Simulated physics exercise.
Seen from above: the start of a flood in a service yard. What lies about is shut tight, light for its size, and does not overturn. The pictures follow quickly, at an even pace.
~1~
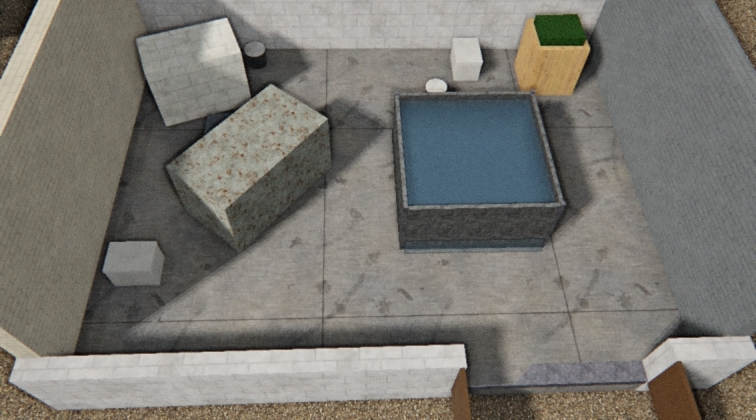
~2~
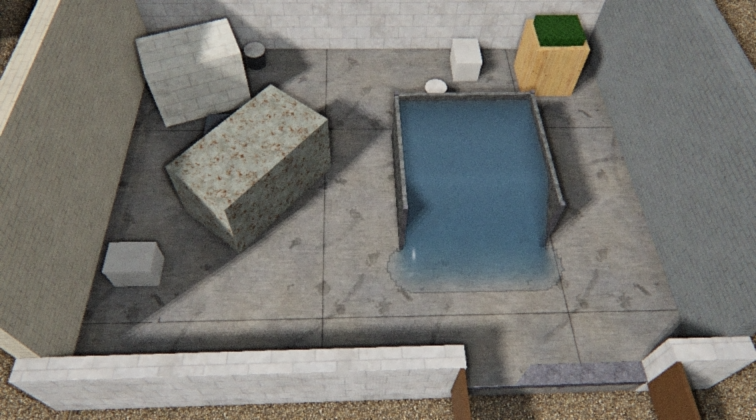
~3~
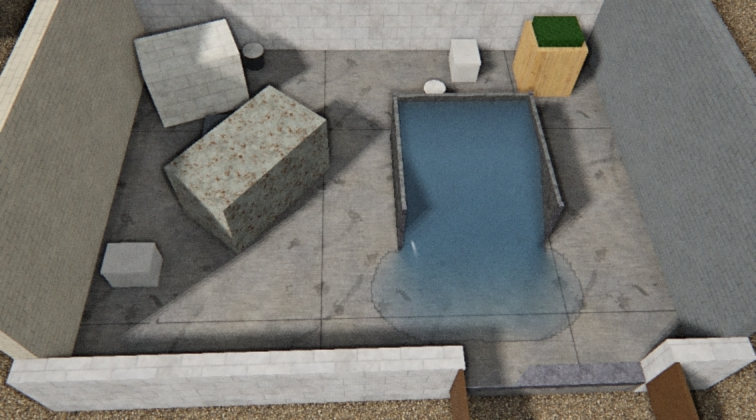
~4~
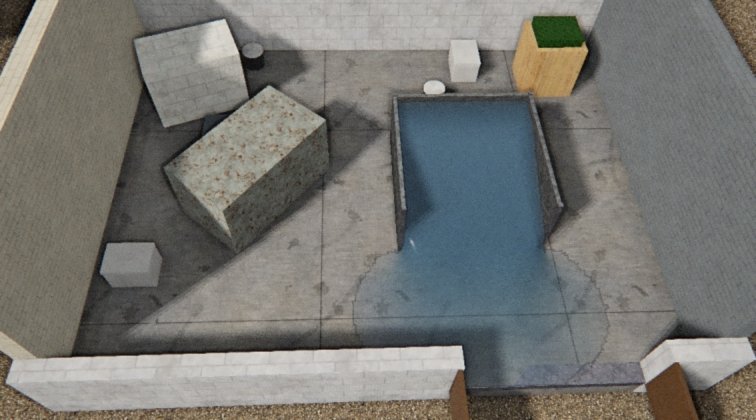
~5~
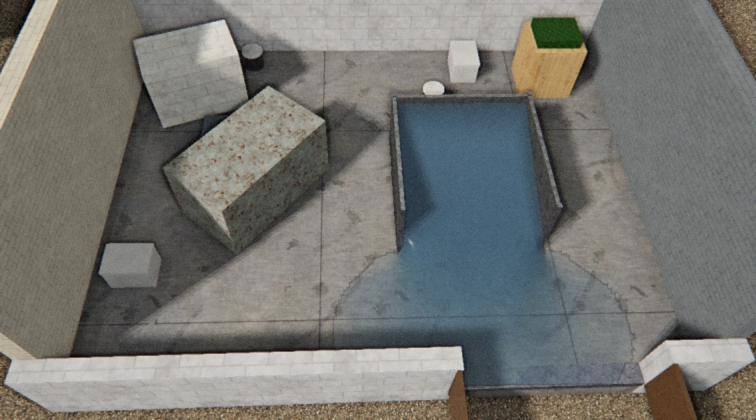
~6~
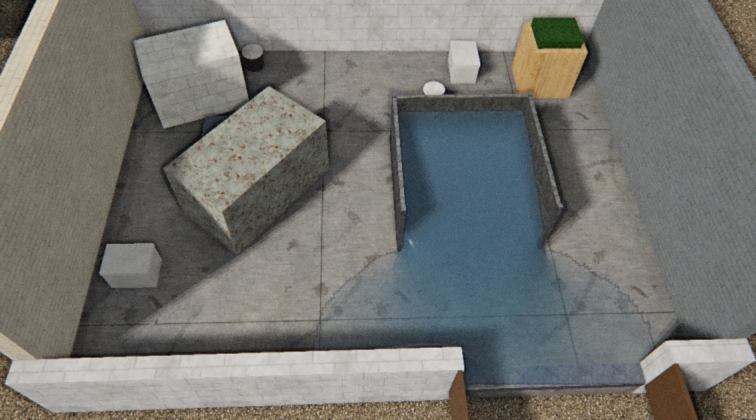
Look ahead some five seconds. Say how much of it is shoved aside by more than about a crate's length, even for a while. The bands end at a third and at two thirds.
That comes to less than a third.
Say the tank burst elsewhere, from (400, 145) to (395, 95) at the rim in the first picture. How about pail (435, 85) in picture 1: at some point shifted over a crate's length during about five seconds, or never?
Verdict: Under that.
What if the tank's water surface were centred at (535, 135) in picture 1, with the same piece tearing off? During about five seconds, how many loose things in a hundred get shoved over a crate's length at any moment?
Some 0 per cent.
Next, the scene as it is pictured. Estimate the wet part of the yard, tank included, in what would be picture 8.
Roughly 25 per cent.
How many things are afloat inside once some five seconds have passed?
0 of them.
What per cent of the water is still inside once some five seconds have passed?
Some 40 per cent.
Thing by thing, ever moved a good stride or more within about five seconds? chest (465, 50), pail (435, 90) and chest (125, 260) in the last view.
One after the other: Not that far, never so far, swept aside.
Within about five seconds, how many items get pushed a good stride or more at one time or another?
That makes 1.
A moment on, 0 of 5 are well off their spots; 0 afloat.
Next, 0 of 5 are well off their spots; 0 afloat.
Later, 1 of 5 are well off their spots; 0 afloat.
In the end, 1 of 5 are well off their spots, and 1 have been at some point; 0 afloat.
